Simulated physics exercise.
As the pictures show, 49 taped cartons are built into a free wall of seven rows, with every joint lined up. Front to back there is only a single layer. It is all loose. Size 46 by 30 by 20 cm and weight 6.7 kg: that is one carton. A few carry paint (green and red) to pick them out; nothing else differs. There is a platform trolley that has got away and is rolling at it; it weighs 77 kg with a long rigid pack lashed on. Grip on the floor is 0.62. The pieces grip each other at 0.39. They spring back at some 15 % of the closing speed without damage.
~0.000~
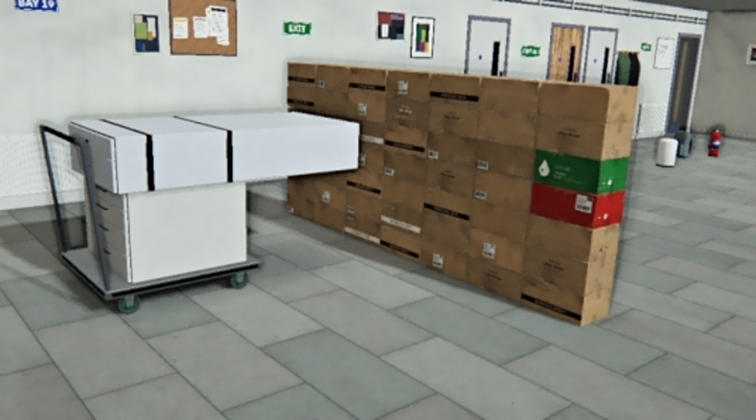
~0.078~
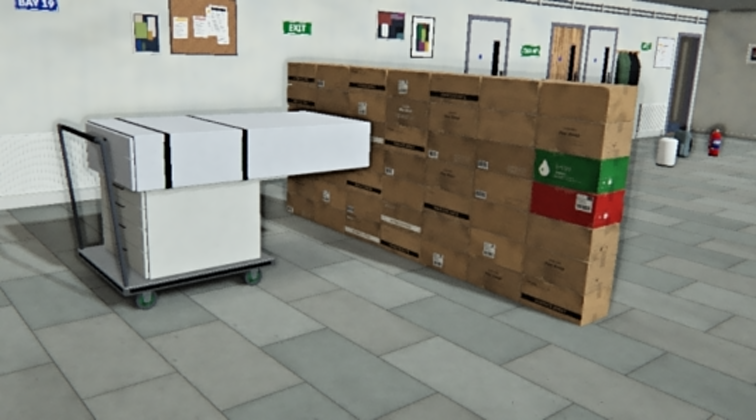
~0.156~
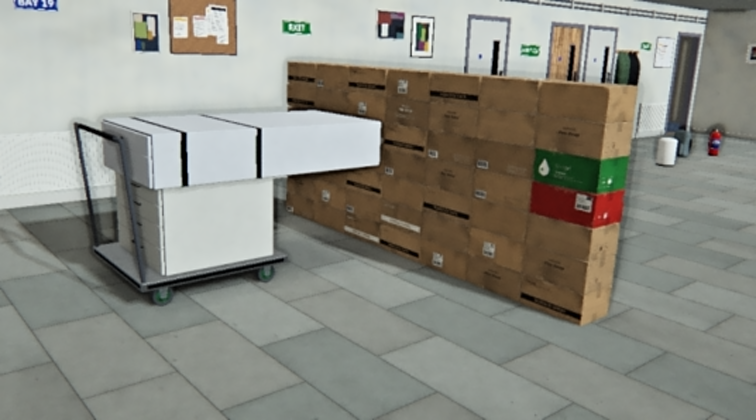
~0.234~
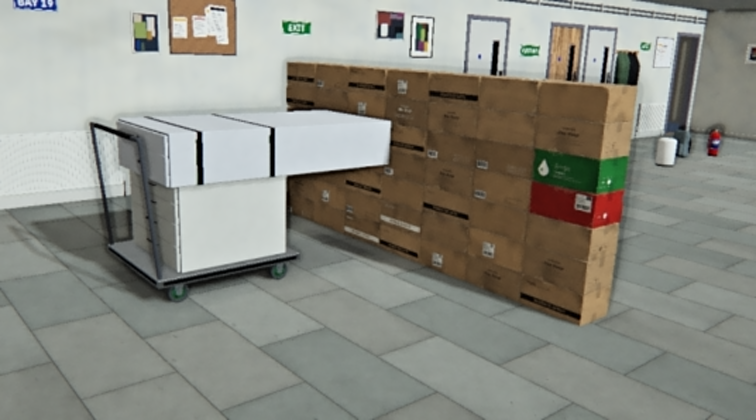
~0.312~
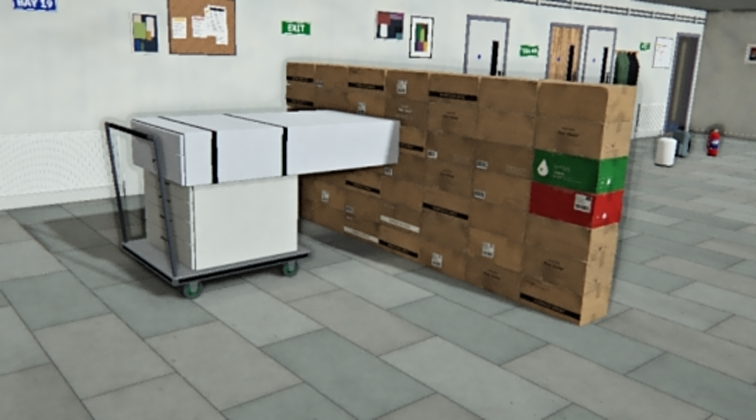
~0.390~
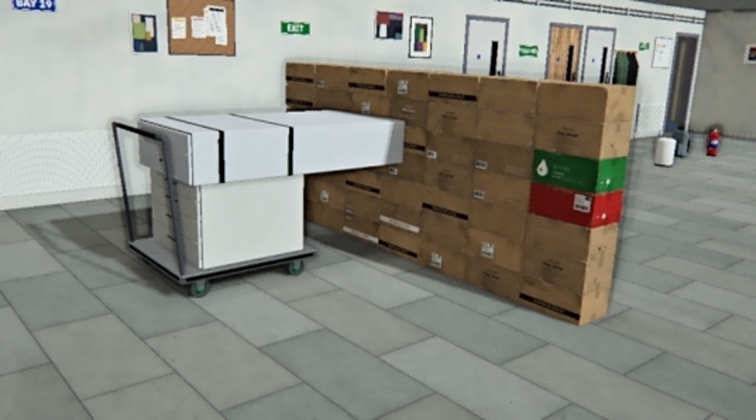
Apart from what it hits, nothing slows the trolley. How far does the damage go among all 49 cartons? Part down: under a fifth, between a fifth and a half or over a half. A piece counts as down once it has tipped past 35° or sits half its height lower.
Count: Short of a fifth of the pieces.
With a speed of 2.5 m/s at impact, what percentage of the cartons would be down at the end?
Roughly 30 per cent would end down.
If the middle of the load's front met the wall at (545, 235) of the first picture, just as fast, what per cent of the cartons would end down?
Result if so: 0 per cent.
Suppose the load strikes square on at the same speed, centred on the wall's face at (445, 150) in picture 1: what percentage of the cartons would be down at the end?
I'd put it at around 0 percent.
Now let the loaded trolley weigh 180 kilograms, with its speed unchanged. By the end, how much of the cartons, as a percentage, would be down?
Estimate: Some 40 per cent down.
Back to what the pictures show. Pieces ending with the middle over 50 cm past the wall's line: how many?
0 or thereabouts.
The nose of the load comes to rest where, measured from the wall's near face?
-20 cm past it.
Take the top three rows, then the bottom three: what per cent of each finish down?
Of the top ones 0 percent, of the bottom ones 0 percent.
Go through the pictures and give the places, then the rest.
In the first picture (places mark the middle of the side facing us), load (352, 138) 41 cm short of the wall; red carton (562, 205); green carton (565, 172); nothing disturbed.
In the second picture, load (363, 137) 30 cm short of the wall; green carton (565, 171).
In the third picture, load (374, 135) 20 cm short of the wall; red carton (561, 204).
In the fourth picture, load (384, 135) 10 cm short of the wall; red carton (561, 205).
In the fifth picture, load (394, 134) just touching; red carton (561, 205).
In the sixth picture, load (398, 134) 49 mm into the wall's line; green carton (563, 171); red carton (560, 205); 9 disturbed, none down.
After 0.50 s, load 9 cm past the wall's line, still rolling; none of the 49 cartons down, 16 disturbed.
After 1.24 s, load 13 cm past the wall's line, still rolling; none of the 49 cartons down, 21 disturbed.
After 1.78 s, load 36 mm past the wall's line, still rolling; none of the 49 cartons down, 11 disturbed.
After 2.78 s, load 1 mm past the wall's line, still rolling; none of the 49 cartons down, 9 disturbed.
At rest (3.8 s), load 1 mm past the wall's line, stopped; none of the 49 cartons down, 9 disturbed; red carton unmoved; green carton unmoved. That is 0 per cent. As the last picture would show them, middles, red carton near (575, 202), green carton near (578, 169).
